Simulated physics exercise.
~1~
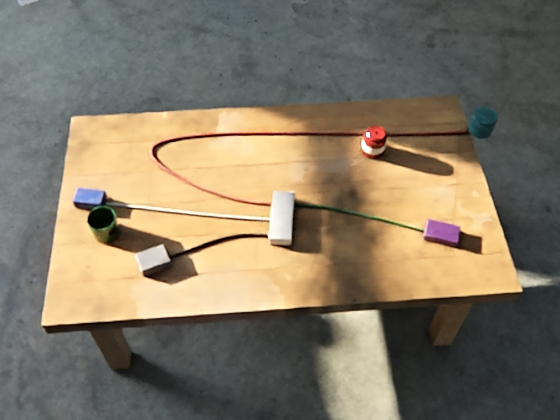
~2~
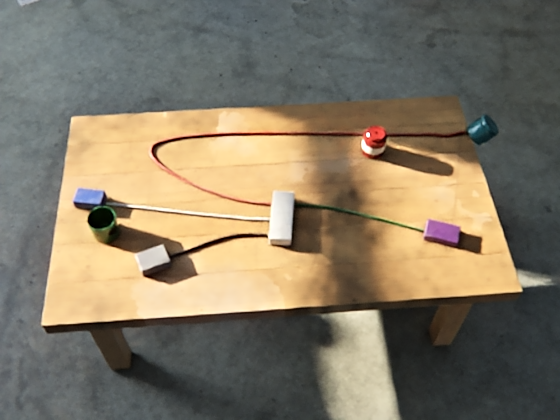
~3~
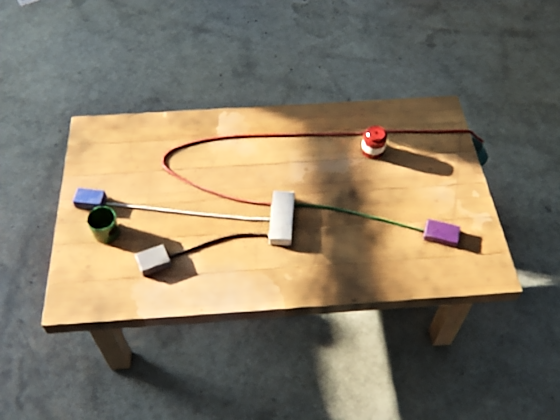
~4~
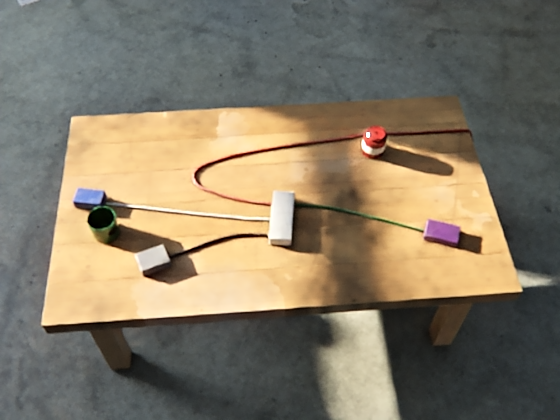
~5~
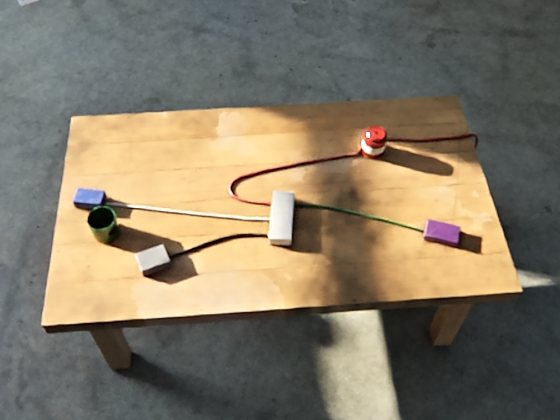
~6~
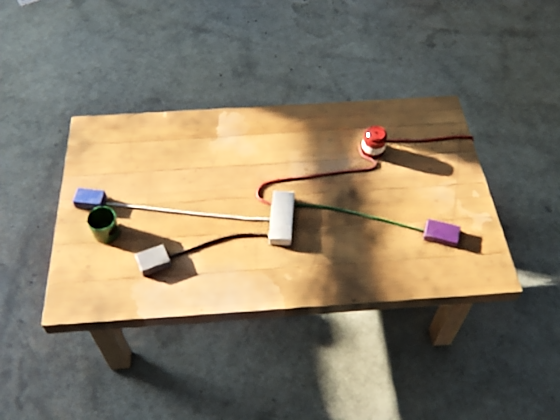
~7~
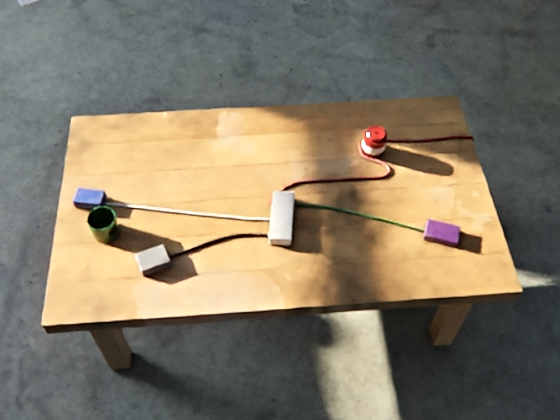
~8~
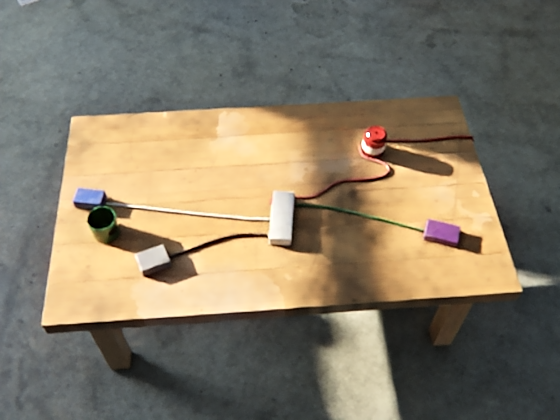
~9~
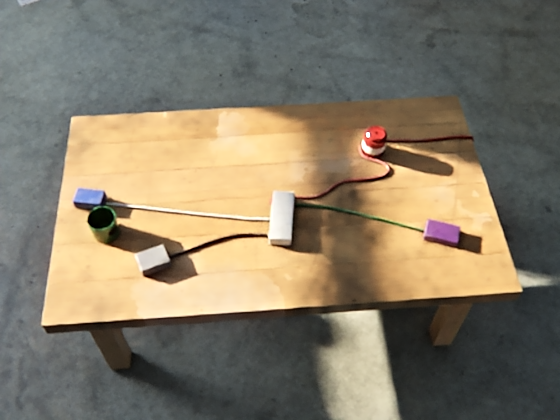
A teal speaker at the far right corner of a wooden table tips over the edge, turning as it drops out of sight behind the tabletop. The red cable attached to it is dragged along after it, its wide loop on the left shrinking and sliding rightward past the red jar. The slack then bends around the near side of the jar and draws in close to the white strip, until the cable settles in a short curve. The strip, green mug, blue and grey blocks and purple charger stay in place, with the cable still trailing over the edge.
